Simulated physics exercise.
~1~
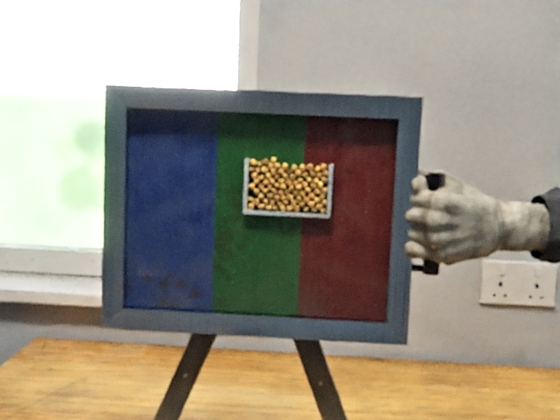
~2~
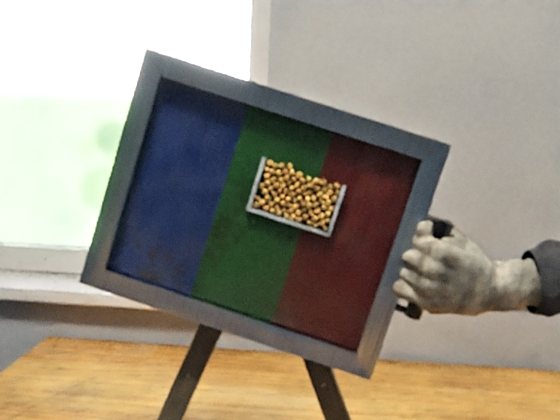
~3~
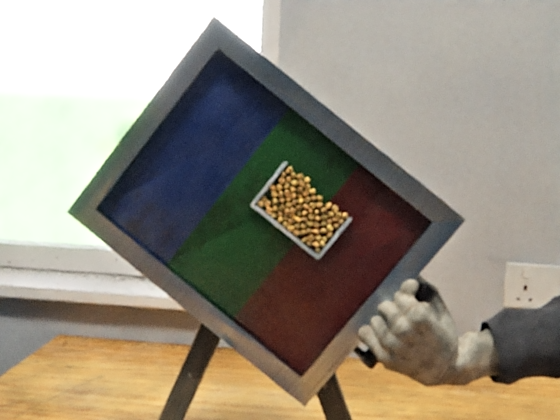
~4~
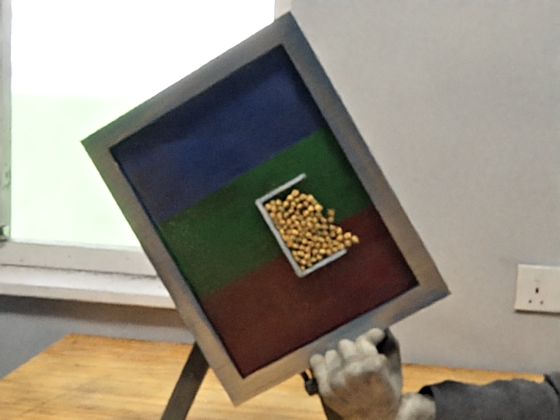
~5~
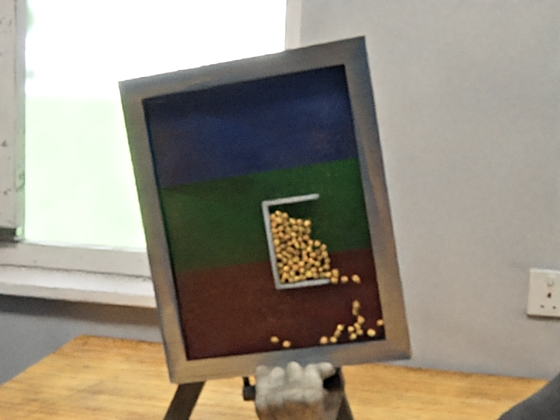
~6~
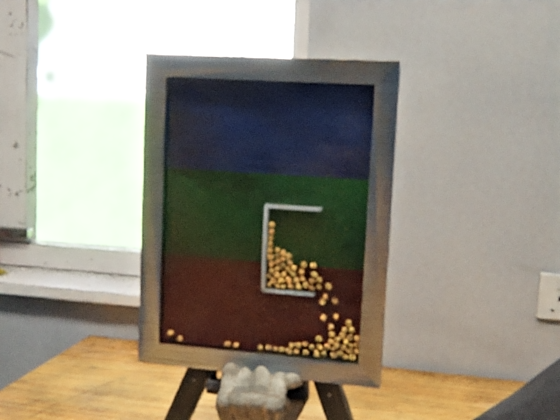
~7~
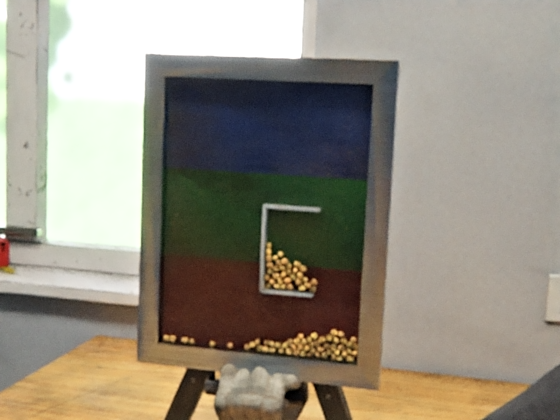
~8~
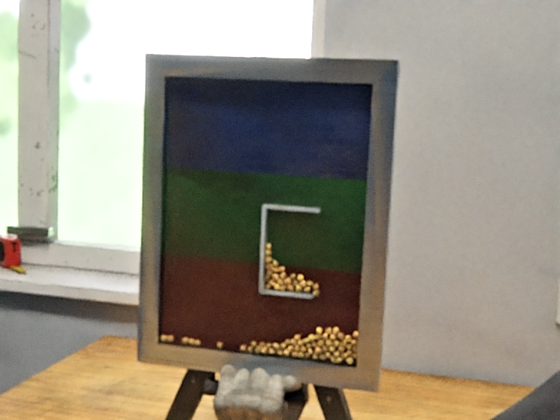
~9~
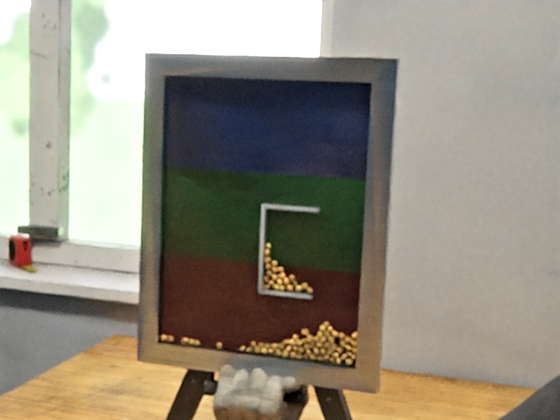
On a wooden table by a bright window, a framed panel with blue, green and red strips stands on dark legs, a small open-topped tray of pale beads at its middle. A gloved-looking hand grips the handle at the right and swings it downward, turning the panel clockwise. As the tilt steepens, beads slide over the tray's open side and tumble into the frame. The panel stops a quarter turn round, with red lowest. Most beads lie still in the red strip, some heaped at the lower right and others still in the tray's corner.
